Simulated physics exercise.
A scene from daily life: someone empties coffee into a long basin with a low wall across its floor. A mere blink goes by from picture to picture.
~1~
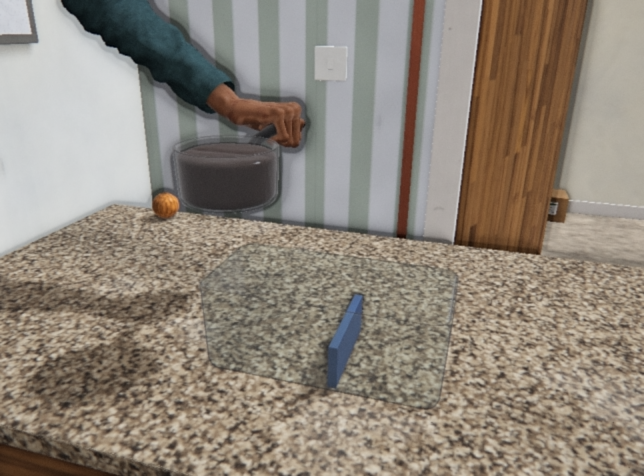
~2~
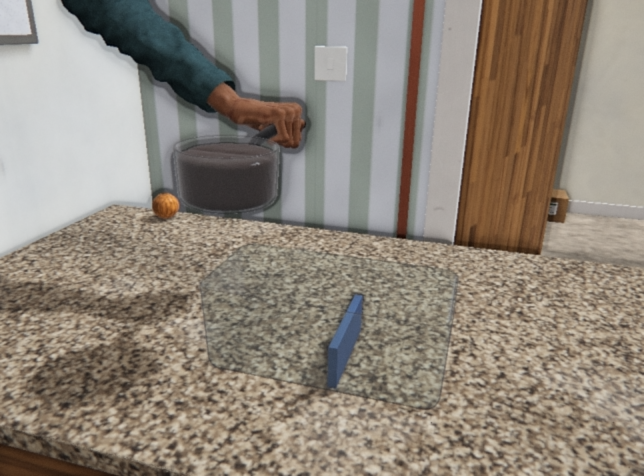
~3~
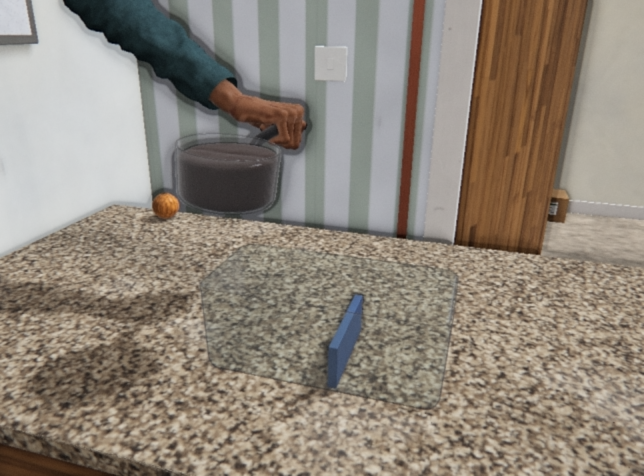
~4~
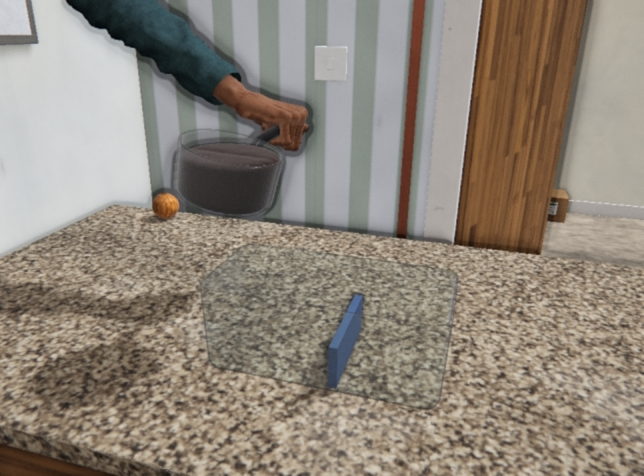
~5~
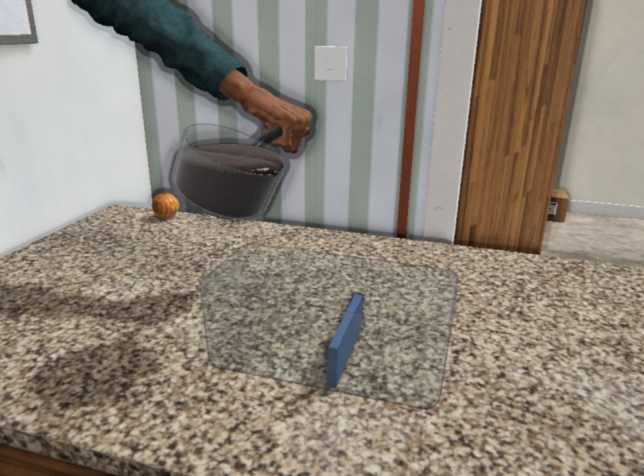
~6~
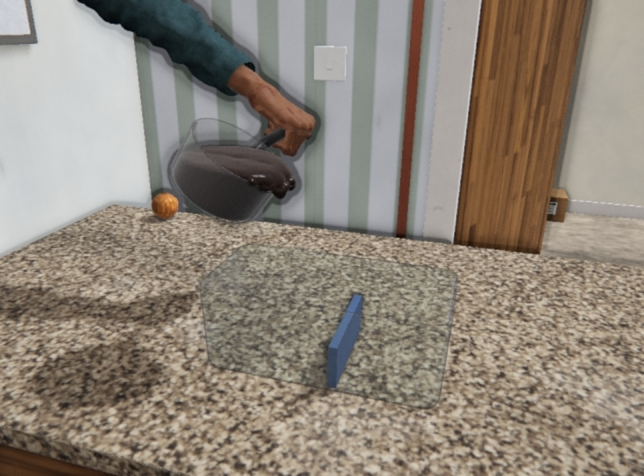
The clip shows a hand in a teal sleeve holding a clear pot of dark coffee above a speckled counter, near a transparent basin with a low blue wall, then tilting the pot rightward as coffee reaches its rim.
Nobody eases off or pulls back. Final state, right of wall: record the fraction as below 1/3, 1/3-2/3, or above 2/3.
The part right of the wall will probably remain beneath one third.
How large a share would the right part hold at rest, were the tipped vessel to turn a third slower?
I'd say roughly 5 in every hundred ends up there.
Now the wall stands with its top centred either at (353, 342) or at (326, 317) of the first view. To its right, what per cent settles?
Estimated: 15 % first, 30 % second.
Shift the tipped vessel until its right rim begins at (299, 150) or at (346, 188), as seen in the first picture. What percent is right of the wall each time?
In order, roughly 35 percent and 80 percent.
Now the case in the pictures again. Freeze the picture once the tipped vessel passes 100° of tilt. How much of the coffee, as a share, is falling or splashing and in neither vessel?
I'd put it at roughly 35 percent of it.
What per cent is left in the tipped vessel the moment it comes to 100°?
20 per cent, roughly.
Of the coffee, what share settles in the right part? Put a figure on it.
I'd put it at around 5 %.
A moment on, the tilt is 100° and 20 per cent is still to pour, 45 is left of the wall and 0 right of it.
Next, the tilt is 118° and 1 per cent is still to pour, 91 is left of the wall and 1 right of it.
Then the tilt is 118° and 0 per cent is still to pour, 96 is left of the wall and 3 right of it.
Later the tilt is 118° and 0 per cent is still to pour, 95 is left of the wall and 3 right of it.
Finally, 95 per cent lies left of the wall, 3 right of it and 2 outside.
